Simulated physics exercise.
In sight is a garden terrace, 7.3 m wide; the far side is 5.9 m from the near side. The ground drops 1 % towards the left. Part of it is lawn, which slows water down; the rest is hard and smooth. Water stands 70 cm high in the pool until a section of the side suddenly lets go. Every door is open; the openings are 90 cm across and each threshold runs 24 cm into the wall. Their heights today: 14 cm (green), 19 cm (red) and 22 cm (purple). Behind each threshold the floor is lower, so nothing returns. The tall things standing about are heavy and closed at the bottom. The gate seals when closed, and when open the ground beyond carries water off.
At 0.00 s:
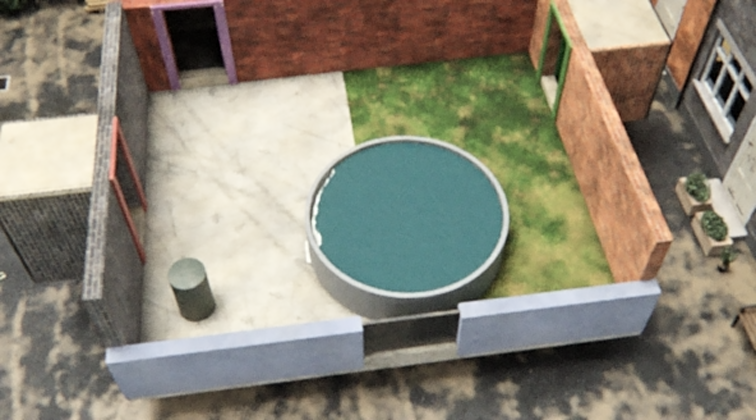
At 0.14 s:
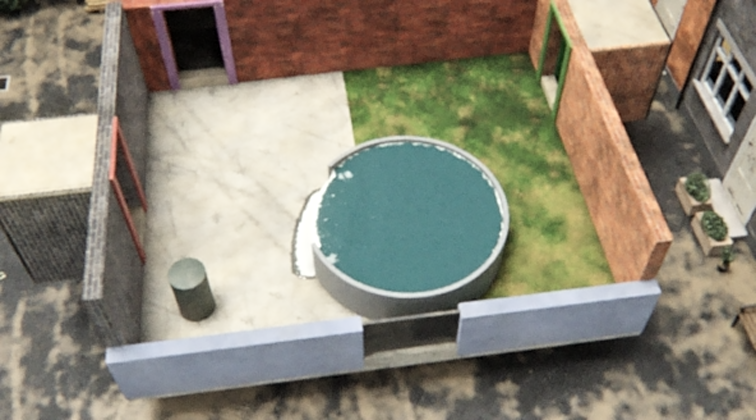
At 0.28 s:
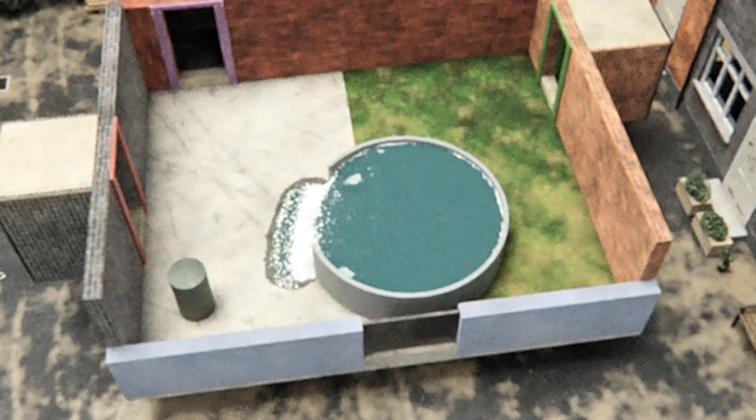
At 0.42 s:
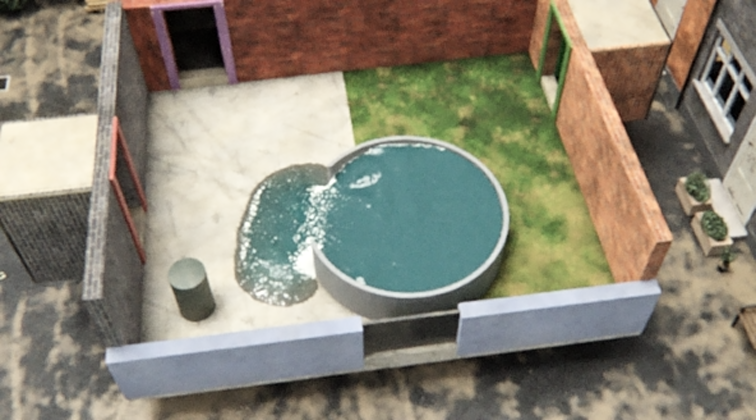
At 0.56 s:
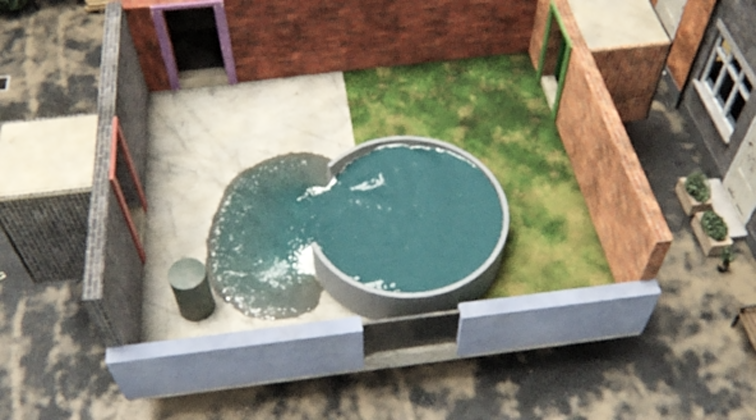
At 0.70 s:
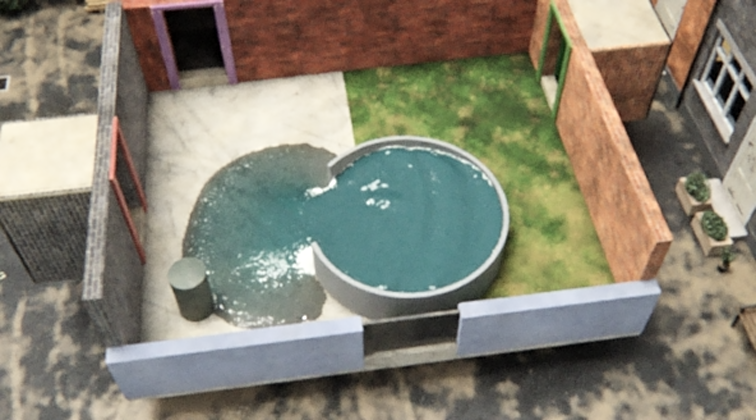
A walled courtyard, half pale smooth paving and half green lawn, is seen from high above at an angle by a camera that stays still. A round grey-walled pool of teal water sits near the centre, with a grey-green cylinder to its left, a purple doorway at the back left, and reddish walls behind and right. Water pours through a gap in the pool's left side, foaming white at first, then fans out leftward across the paving in a widening, glinting sheet that reaches the cylinder.
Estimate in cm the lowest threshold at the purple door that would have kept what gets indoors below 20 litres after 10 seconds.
About 29 cm.
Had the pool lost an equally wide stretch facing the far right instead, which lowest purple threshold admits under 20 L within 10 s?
Some 10.0 cm.
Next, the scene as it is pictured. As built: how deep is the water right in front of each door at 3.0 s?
In cm: Green 0, red 36, purple 30.
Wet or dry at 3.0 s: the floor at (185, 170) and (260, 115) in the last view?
In that order: Flooded, under water.
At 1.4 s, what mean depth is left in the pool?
Some 52 cm.
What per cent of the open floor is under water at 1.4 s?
Near 35 per cent is wet.
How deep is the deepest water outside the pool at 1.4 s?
Roughly 40 cm.
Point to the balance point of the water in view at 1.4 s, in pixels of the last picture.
Near (357, 236).
After 1.4 s water covers 35 % of the floor, deepest (40 cm) near (145, 218); it has not reached the purple door.
After 3.0 s water covers 45 % of the floor, deepest (46 cm) near (149, 97); 30 cm at the purple door, 16 litres in over its 22 cm threshold.
After 10.0 s water covers 100 % of the floor, deepest (18 cm) near (145, 218); 17 cm at the purple door, 75 litres in over its 22 cm threshold.
At the purple door as built, the water arrived by 1.8 s and peaked near 31 cm at 3.4 s.
With a threshold of 26.5 cm, 32 litres would have come in within the 10 s; with 36.5 cm, 1 litre. So under 20 litres takes about 29 cm.
